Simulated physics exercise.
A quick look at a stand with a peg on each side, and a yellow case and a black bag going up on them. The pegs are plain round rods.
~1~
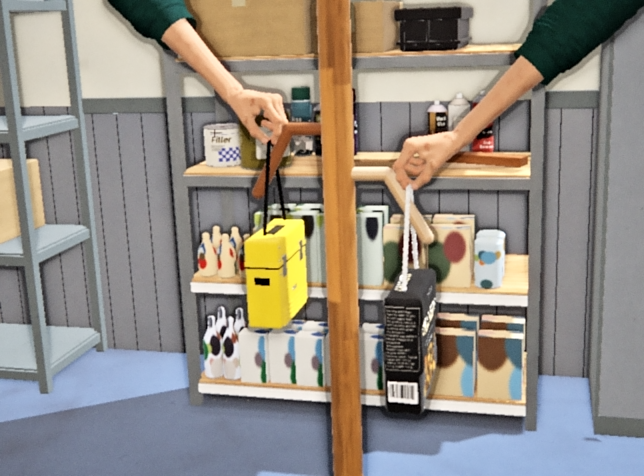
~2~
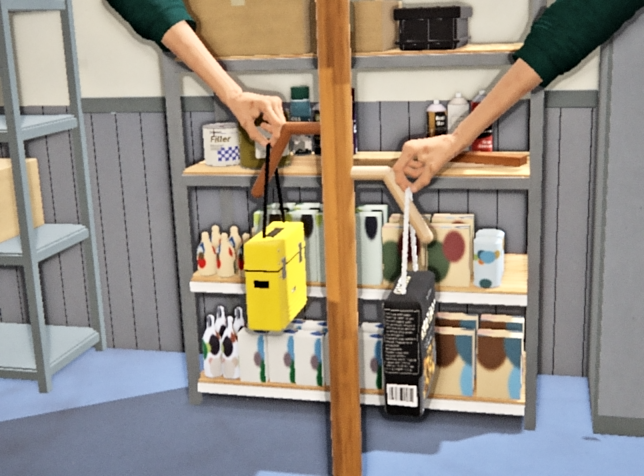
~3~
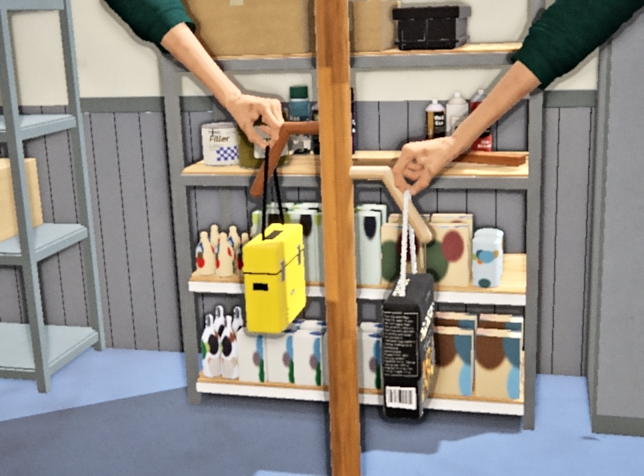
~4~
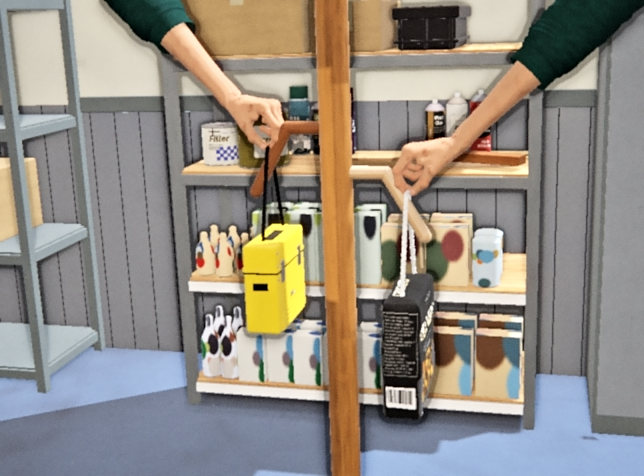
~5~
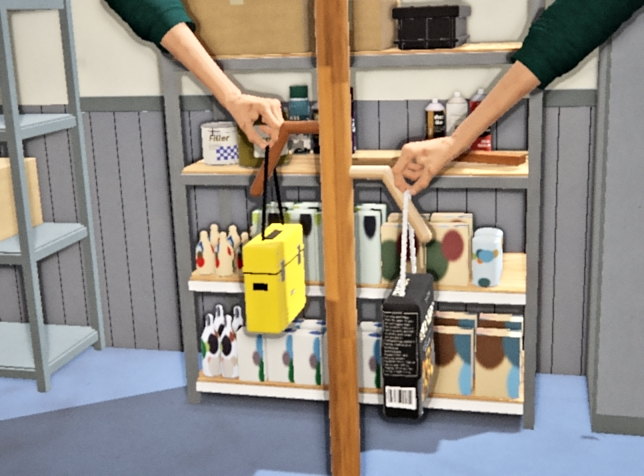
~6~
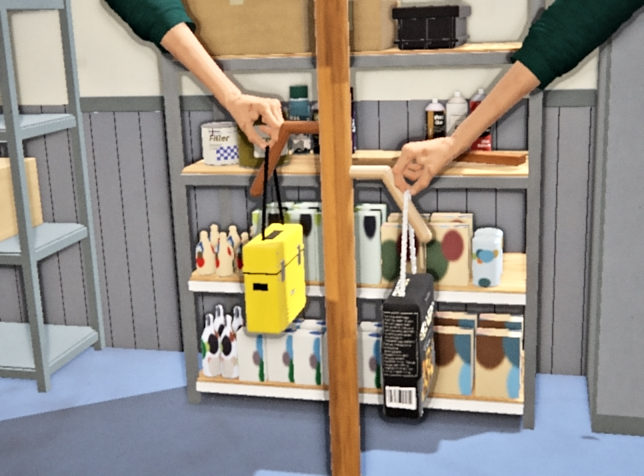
In a storeroom with grey panelled walls and a blue floor, a fixed, front-on view faces a shelving unit stocked with bags, bottles and a tub. Before it stands an upright wooden post with a sloping peg on each side, a yellow case hanging at left and a black bag on a white rope at right. Two green-sleeved arms keep their hands at the pegs, and almost nothing moves beyond a very slight shift of the loads.
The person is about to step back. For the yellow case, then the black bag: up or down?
The yellow case drops to the floor; the black bag comes down.
Then, 0.46 s past the final frame, yellow case on the floor; black bag on the floor.
When it is over, yellow case on the floor; black bag on the floor. The yellow case comes down and the black bag slips off its peg.
